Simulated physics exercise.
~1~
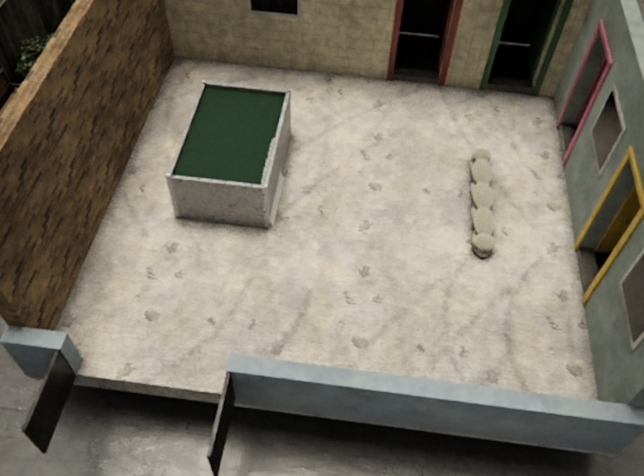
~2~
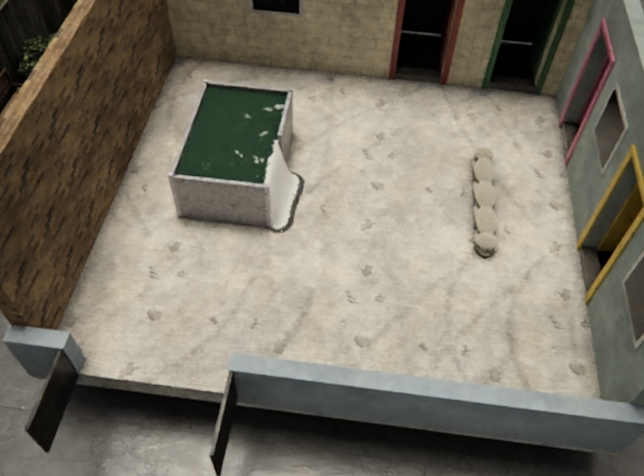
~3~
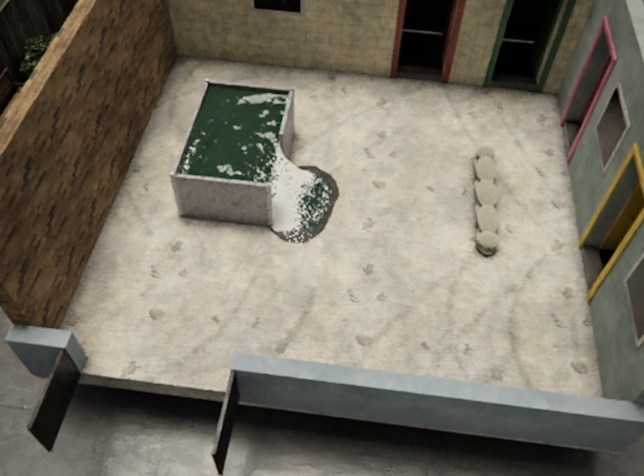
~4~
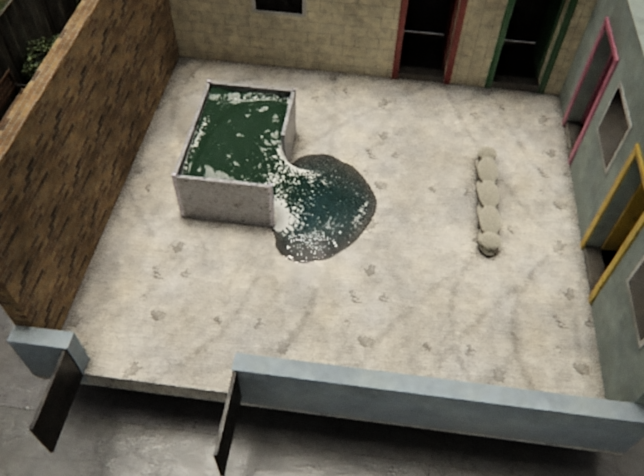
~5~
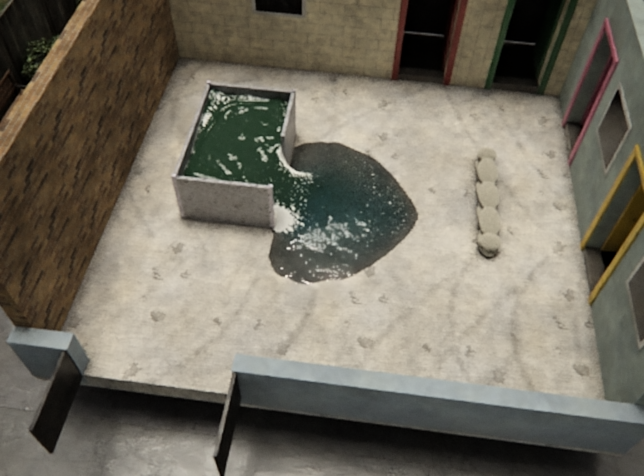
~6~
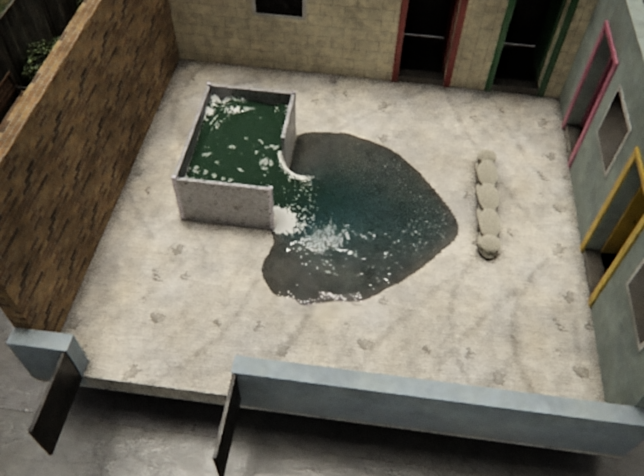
Dark green water pouring from the right side of an open tank and spreading rightward across the pale floor of a walled yard.
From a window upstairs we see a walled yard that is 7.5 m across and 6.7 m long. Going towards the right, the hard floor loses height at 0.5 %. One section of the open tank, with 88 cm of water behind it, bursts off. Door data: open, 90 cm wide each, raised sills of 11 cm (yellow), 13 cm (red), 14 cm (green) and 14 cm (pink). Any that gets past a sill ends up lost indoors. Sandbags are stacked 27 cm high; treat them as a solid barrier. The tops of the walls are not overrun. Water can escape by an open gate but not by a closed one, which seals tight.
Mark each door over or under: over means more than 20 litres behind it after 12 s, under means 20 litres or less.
Yellow door under, red door under, green door under, pink door under.
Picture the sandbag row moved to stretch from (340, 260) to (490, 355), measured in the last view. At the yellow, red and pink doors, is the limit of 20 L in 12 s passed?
Yellow beyond the limit, red within the limit, pink within the limit.
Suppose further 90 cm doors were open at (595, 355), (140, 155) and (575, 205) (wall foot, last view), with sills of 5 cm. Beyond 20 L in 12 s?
Well, the first is on the high side, the second is on the low side, and the third is on the high side.
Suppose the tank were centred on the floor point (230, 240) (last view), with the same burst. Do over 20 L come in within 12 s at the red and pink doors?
Checking the limit: The red door is within it and the pink door is within it.
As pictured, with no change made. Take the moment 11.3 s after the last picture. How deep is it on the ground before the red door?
8.0 cm or so.
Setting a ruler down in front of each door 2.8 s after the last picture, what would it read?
In centimetres - yellow: 8, red: 13, green: 12, pink: 5.
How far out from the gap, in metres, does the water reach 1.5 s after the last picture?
Some 5.8 metres from the gap.
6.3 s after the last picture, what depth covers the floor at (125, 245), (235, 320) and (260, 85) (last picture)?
Depths in turn: Roughly 0, 3 and 2 centimetres.
Then, 0.7 s after the last picture water covers 35 % of the floor and is deepest (44 cm) near (283, 210); yellow door not reached, red door not reached, green door not reached, pink door not reached.
Then, 1.5 s after the last picture water covers 45 % of the floor and is deepest (42 cm) near (598, 427); yellow door 7 cm at the sill, 0 L in, red door 1 cm at the sill, 0 L in, green door 2 cm at the sill, 0 L in, pink door not reached.
Then, 2.8 s after the last picture water covers 50 % of the floor and is deepest (27 cm) near (525, 380); yellow door 8 cm at the sill, 1 L in, red door 13 cm at the sill, 1 L in, green door 12 cm at the sill, 3 L in, pink door 5 cm at the sill, 0 L in.
Then, 6.3 s after the last picture water covers 75 % of the floor and is deepest (17 cm) near (568, 217); yellow door 11 cm at the sill, 2 L in, red door 13 cm at the sill, 3 L in, green door 10 cm at the sill, 4 L in, pink door 14 cm at the sill, 2 L in.
Then, 11.3 s after the last picture water covers 95 % of the floor and is deepest (11 cm) near (178, 65); yellow door 7 cm at the sill, 2 L in, red door 8 cm at the sill, 4 L in, green door 7 cm at the sill, 4 L in, pink door 9 cm at the sill, 3 L in.
